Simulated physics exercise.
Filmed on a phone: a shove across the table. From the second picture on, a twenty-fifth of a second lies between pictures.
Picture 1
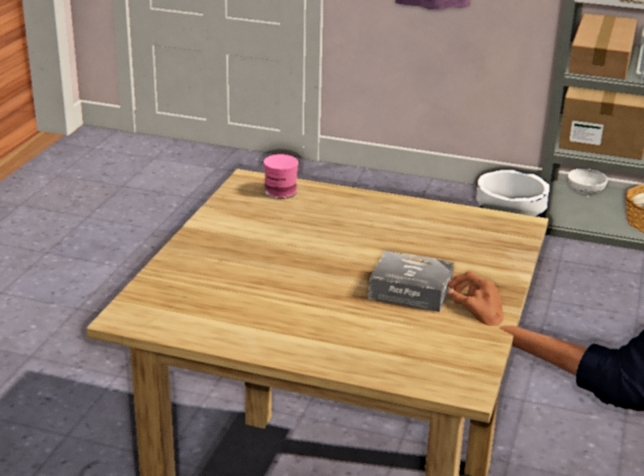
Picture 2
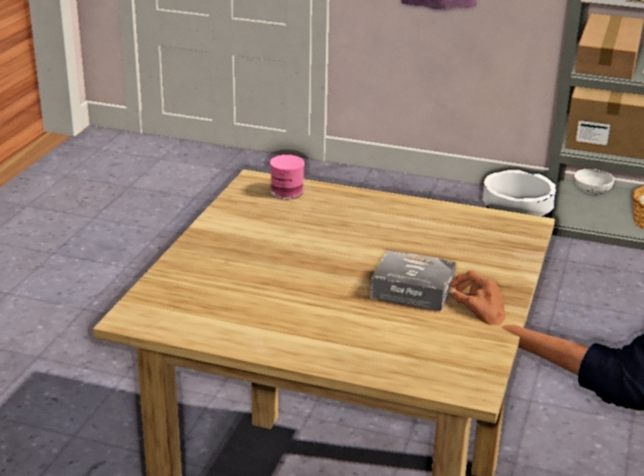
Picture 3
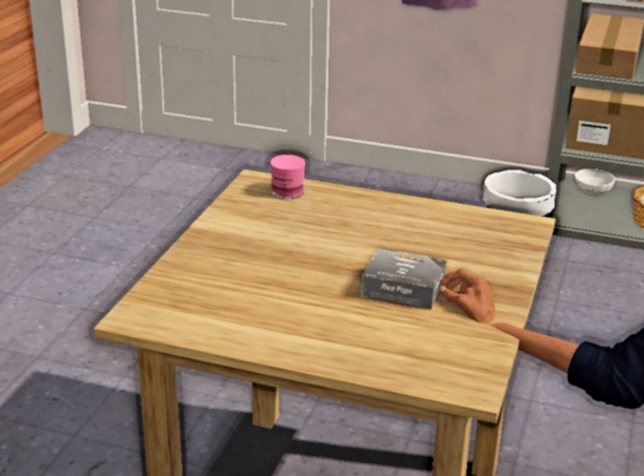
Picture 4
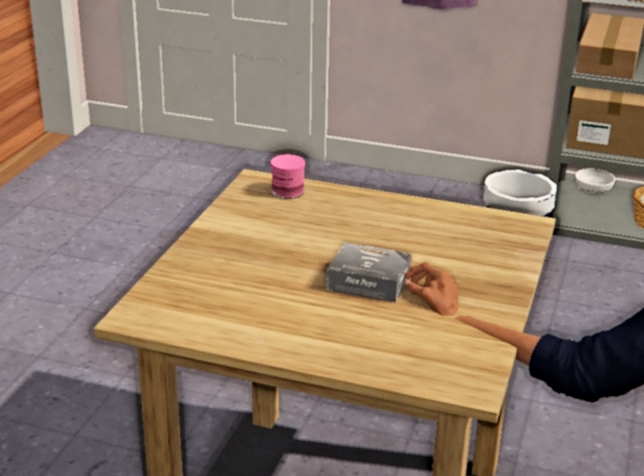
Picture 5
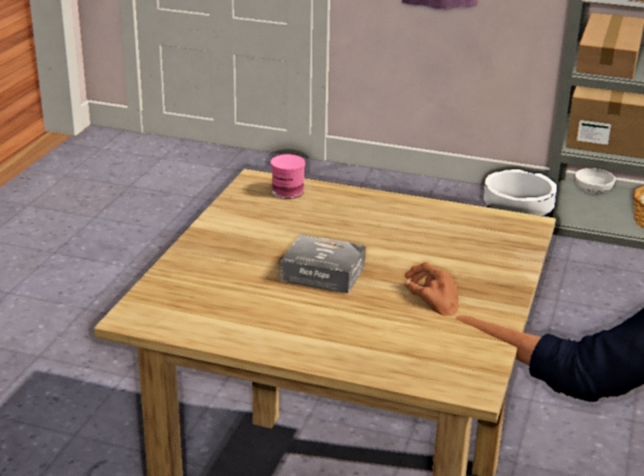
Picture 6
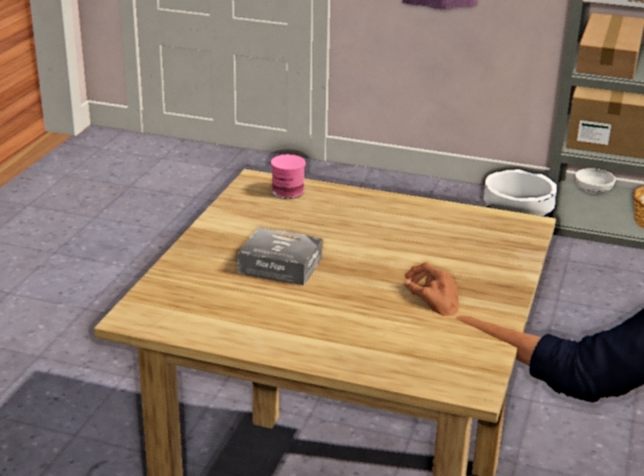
A small grey packet sits by a hand in a dark sleeve on a light wooden table, seen from above in a room with a grey tiled floor. A pink tub stands at the table's back left corner, with a pale door behind and shelves of boxes at right. After the view shifts slightly, the hand pushes the packet left, then stays still while the packet slides on leftward.
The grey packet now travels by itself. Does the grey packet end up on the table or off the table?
The grey packet goes over the edge.
Then, 0.10 s past the last view, grey packet displaced well along near (183, 238).
Then, 0.30 s past the last view, grey packet now off the table.
Then, 0.50 s past the last view, things are still on the move.
Then, 0.70 s past the last view, as before.
Finally, off the table, grey packet.
